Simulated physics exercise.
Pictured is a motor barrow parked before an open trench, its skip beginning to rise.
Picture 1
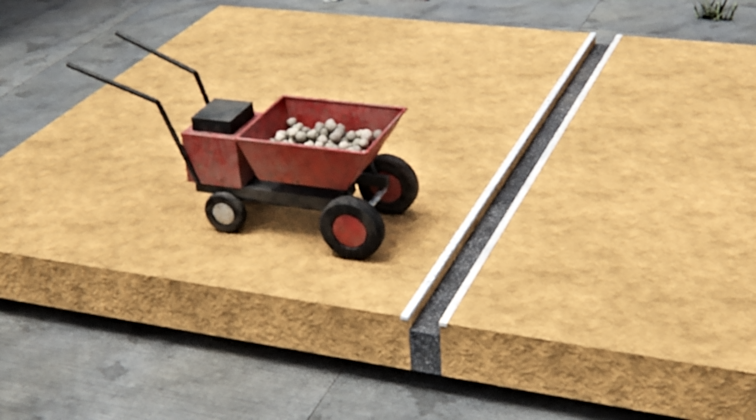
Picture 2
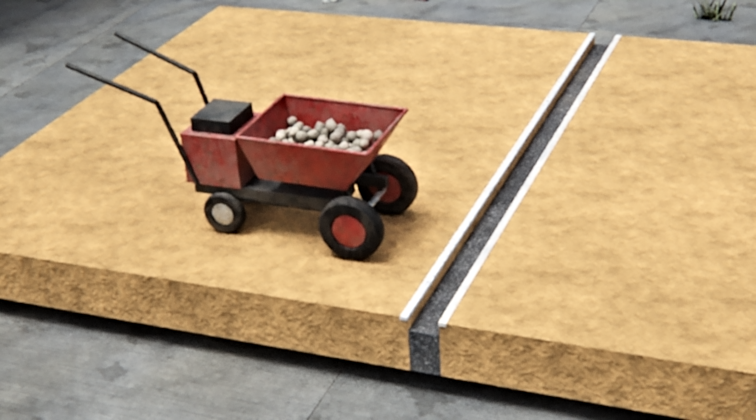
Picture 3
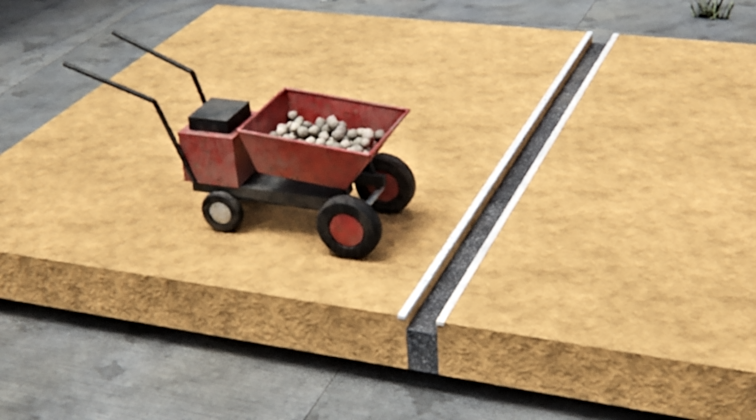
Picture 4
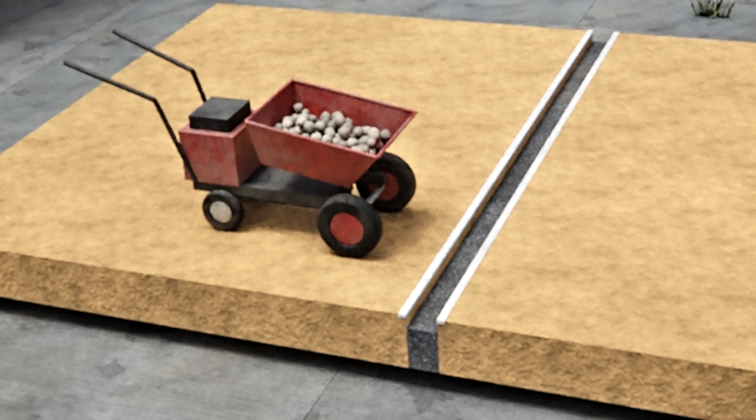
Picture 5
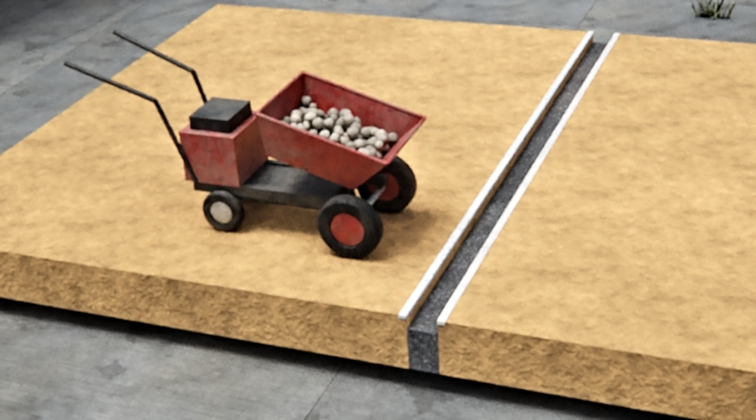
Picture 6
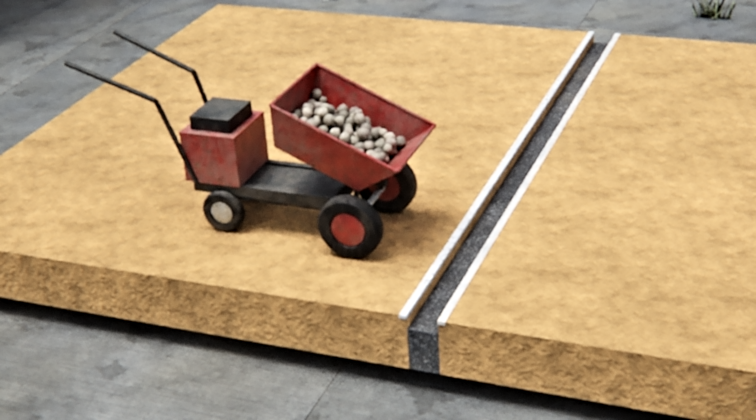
The red skip of a parked motor barrow tilts forward toward the right, carrying river pebbles.
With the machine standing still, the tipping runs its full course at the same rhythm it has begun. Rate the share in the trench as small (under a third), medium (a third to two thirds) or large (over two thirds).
Medium.
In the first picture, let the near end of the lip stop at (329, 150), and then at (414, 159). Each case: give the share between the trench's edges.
You'd see around 40 per cent the first time and around 0 per cent the second.
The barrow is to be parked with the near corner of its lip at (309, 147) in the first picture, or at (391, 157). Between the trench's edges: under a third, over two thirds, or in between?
So the first position comes out as under a third, the second as under a third.
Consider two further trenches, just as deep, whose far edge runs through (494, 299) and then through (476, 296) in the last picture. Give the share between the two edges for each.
Roughly 90 % and 80 %.
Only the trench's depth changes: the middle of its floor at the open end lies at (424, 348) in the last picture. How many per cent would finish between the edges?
Close to 70 per cent, I reckon.
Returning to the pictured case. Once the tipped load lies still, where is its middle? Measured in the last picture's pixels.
About pixel (476, 243).
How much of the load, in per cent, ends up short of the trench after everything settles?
0 %.
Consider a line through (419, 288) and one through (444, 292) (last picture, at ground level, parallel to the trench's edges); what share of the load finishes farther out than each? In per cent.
90 % and 50 %.
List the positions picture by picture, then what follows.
In the first frame, lip of the skip near (366, 154), level; top of the load near (323, 142), river pebbles; first edge of the trench near (423, 289); far edge near (460, 295), the trench under half as wide as the skip, and about half as deep as wide.
In the second frame, lip of the skip near (367, 155), tipped barely; top of the load near (322, 141).
In the third frame, lip of the skip near (369, 156), tipped barely; top of the load near (313, 131).
In the fourth frame, lip of the skip near (377, 158), tipped a little; top of the load near (310, 127).
In the fifth frame, lip of the skip near (387, 164), tipped clearly; top of the load near (307, 127).
In the sixth frame, lip of the skip near (397, 172), tipped clearly; top of the load near (317, 122); first edge of the trench near (421, 288); far edge near (458, 293).
Shortly afterwards, skip tipped steeply; the whole lot in the skip.
Next, skip tipped right over; the bulk in the skip; near a quarter in or heaped over the trench; a little beyond it; only a few falling.
Some moments later, skip tipped right over; near a quarter in the skip; near half in or heaped over the trench; near a third beyond it.
In the end, skip tipped right over; a little in the skip; only a few short of the trench; near half in or heaped over the trench; near a third beyond it.
